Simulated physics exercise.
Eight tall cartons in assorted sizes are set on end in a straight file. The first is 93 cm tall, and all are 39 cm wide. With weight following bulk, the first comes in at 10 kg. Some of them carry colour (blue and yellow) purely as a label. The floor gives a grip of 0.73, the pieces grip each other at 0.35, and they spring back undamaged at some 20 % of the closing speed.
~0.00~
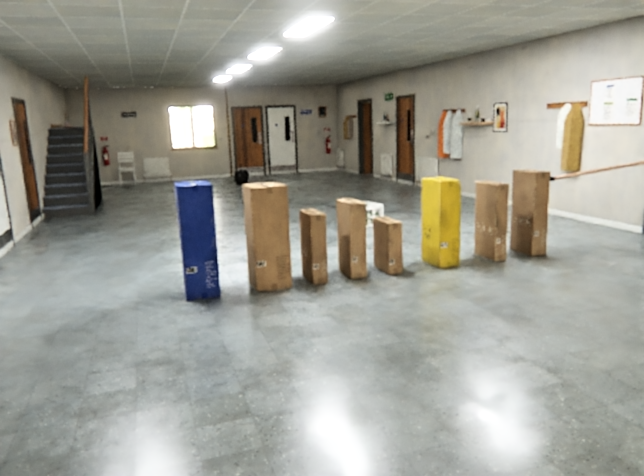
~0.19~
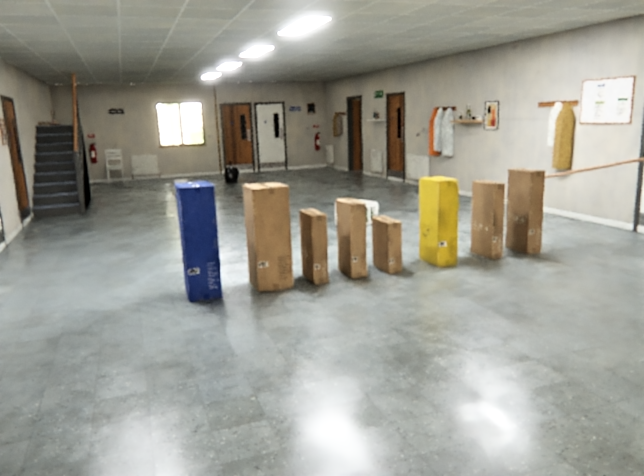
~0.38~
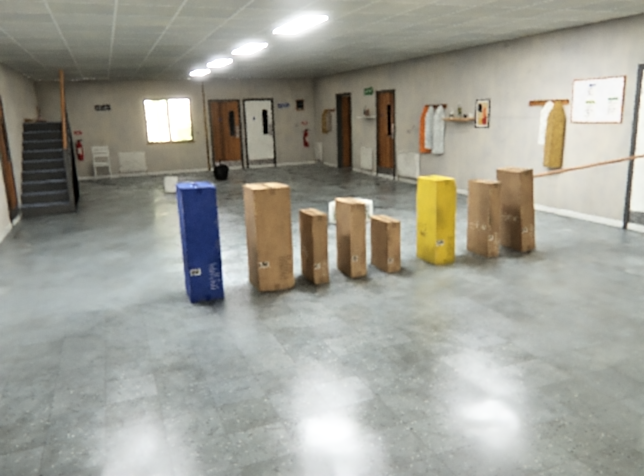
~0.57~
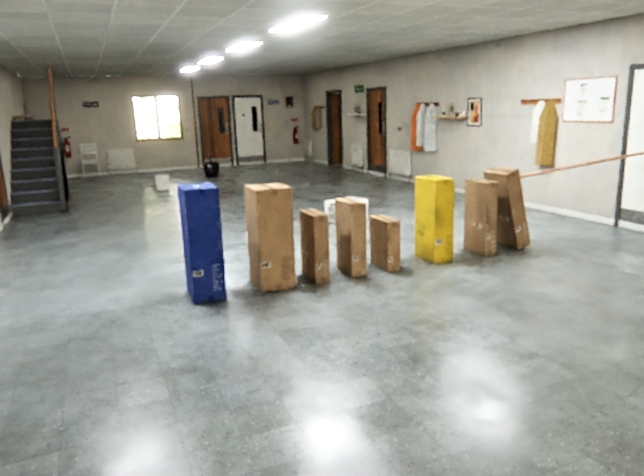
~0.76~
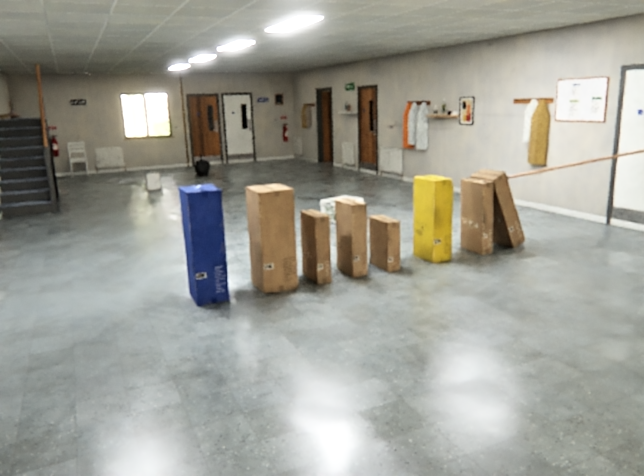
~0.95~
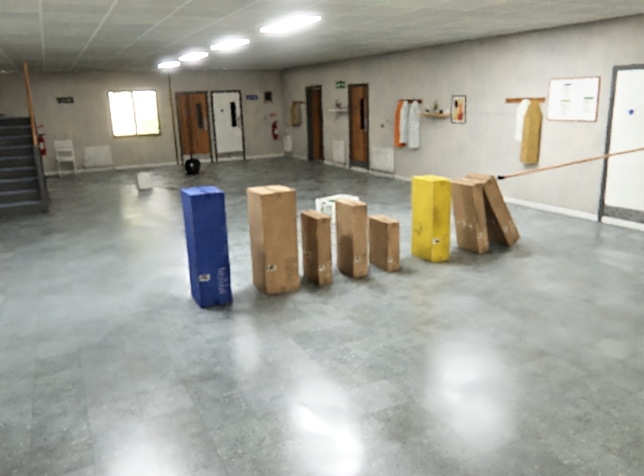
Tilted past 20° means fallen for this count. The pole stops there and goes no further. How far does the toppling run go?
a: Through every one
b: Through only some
Through only some (b).
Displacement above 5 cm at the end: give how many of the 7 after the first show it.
Shifted count - 5.
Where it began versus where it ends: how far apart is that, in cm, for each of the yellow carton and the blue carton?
Distances: Yellow 60, blue 0 (cm).
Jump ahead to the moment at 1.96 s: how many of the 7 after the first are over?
That makes 4 by then, as I count it.
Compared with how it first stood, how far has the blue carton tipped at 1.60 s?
Its tilt comes to about 0° at that moment.
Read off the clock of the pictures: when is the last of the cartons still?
Rest time: Around 2.5 s.
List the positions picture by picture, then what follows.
In the first frame (pixels give the middle of a visible side; the camera moves round a little), pole end (554, 179) 16 cm from the first carton; yellow carton (450, 225); blue carton (200, 244); none of the others has stirred.
The second frame shows pole end 37 mm from the first carton; yellow carton (448, 224).
The third frame shows pole end pushing; yellow carton (446, 223); none of the others has stirred.
The fourth frame shows pole end pushing; yellow carton (445, 222); none of the others has stirred.
The fifth frame shows pole end (507, 178) stopped; yellow carton (443, 222); none of the others has stirred.
The sixth frame shows pole end (503, 178) stopped; yellow carton (442, 222); blue carton (213, 251); steepest lean 10°, the carton at (464, 217); one has shifted.
After 1.20 s, 1 of the 7 other cartons over.
After 1.60 s, 2 of the 7 other cartons over; yellow carton 38° from how it stood.
After 1.96 s, 4 of the 7 other cartons over; yellow carton 62° from how it stood.
In the end (2.6 s), 5 of the 7 other cartons over; yellow carton 66° from how it stood; blue carton unmoved. Two left standing. From the last view, middles, yellow carton near (391, 239), blue carton near (207, 246).
